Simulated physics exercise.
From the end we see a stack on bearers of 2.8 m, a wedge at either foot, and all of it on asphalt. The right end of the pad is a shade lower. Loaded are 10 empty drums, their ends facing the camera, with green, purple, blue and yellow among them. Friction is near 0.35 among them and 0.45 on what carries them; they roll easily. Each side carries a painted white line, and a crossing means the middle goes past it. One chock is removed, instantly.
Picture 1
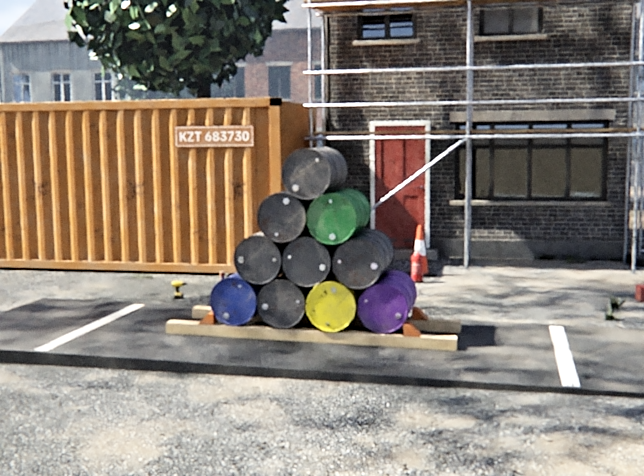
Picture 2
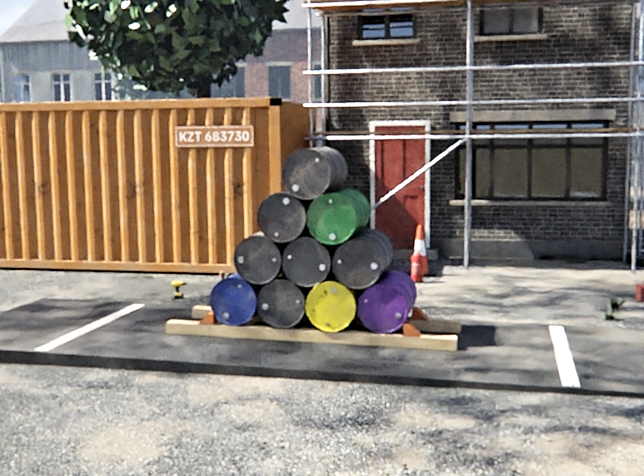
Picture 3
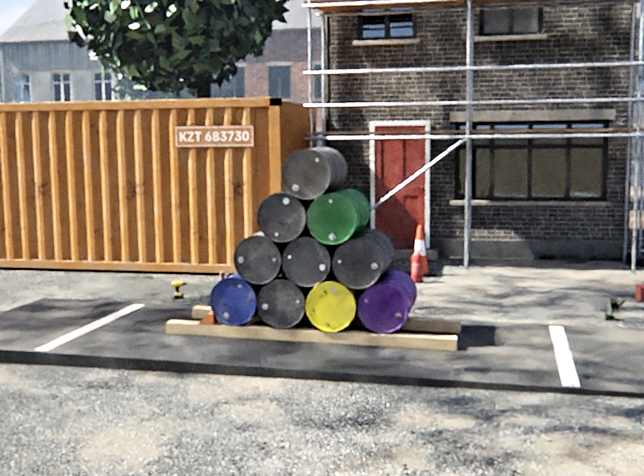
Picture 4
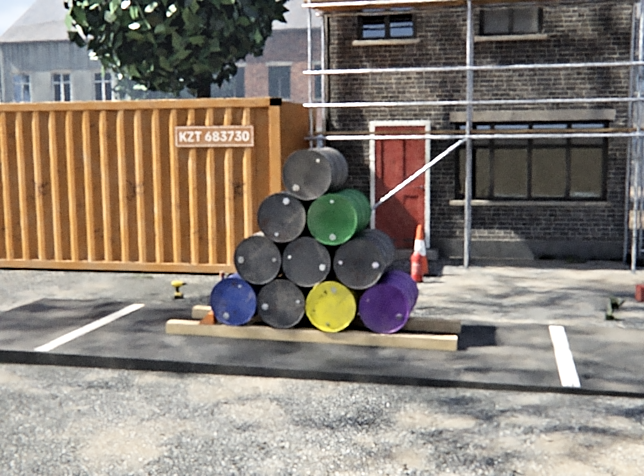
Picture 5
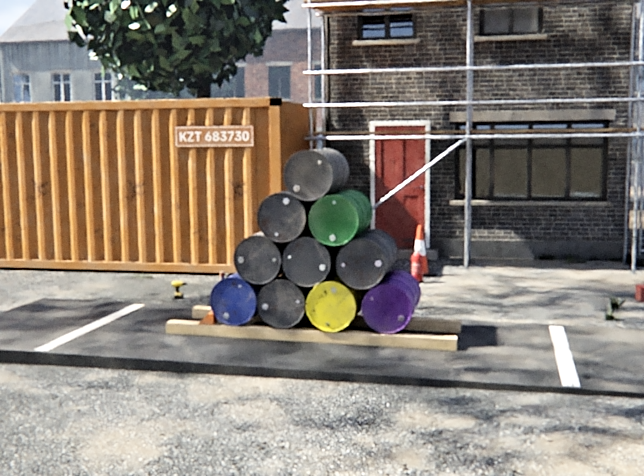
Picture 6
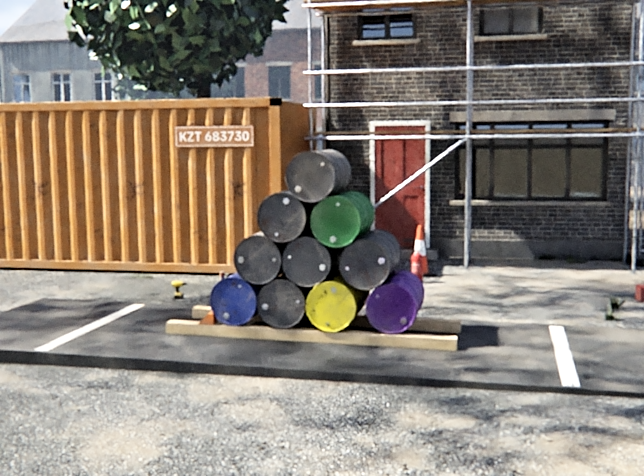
On a paved yard beside an orange container and a scaffolded brick building, ten drums sit stacked in a pyramid on timber bearers, wedged at both ends. The right wedge disappears from beside the purple drum, then that drum shifts slightly right, and the drums above it edge over slightly too.
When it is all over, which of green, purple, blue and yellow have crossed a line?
Colour by colour - green: Goes over a line, purple: Goes over a line, blue: Never reaches a line, yellow: Goes over a line.
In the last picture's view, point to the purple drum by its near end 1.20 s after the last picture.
Roughly at (534, 329).
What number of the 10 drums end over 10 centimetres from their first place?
That makes 7 in total.
Then, 1.2 s past the sixth picture, green is on the bearers, 60 cm from the bearers' right end, rolling right; purple is off the bearers, 25 cm short of the right line, rolling right; blue is on the bearers, 70 cm from the bearers' left end; yellow is on the bearers, 115 cm from the bearers' right end, rolling right; 0 of 10 have crossed.
Then, 2.8 s past the sixth picture, green is off the bearers, 75 cm short of the right line, rolling right; purple is past the right line; yellow is on the bearers, 35 cm from the bearers' right end, rolling right; as before, blue; 1 of 10 has crossed.
Then, 4.7 s past the sixth picture, green is past the right line; yellow is past the right line; as before, purple, blue; 5 of 10 have crossed.
Finally (7.7 s after the last picture), green is past the right line; purple is past the right line; blue is on the bearers, 70 cm from the bearers' left end; yellow is past the right line; 6 of 10 have crossed.
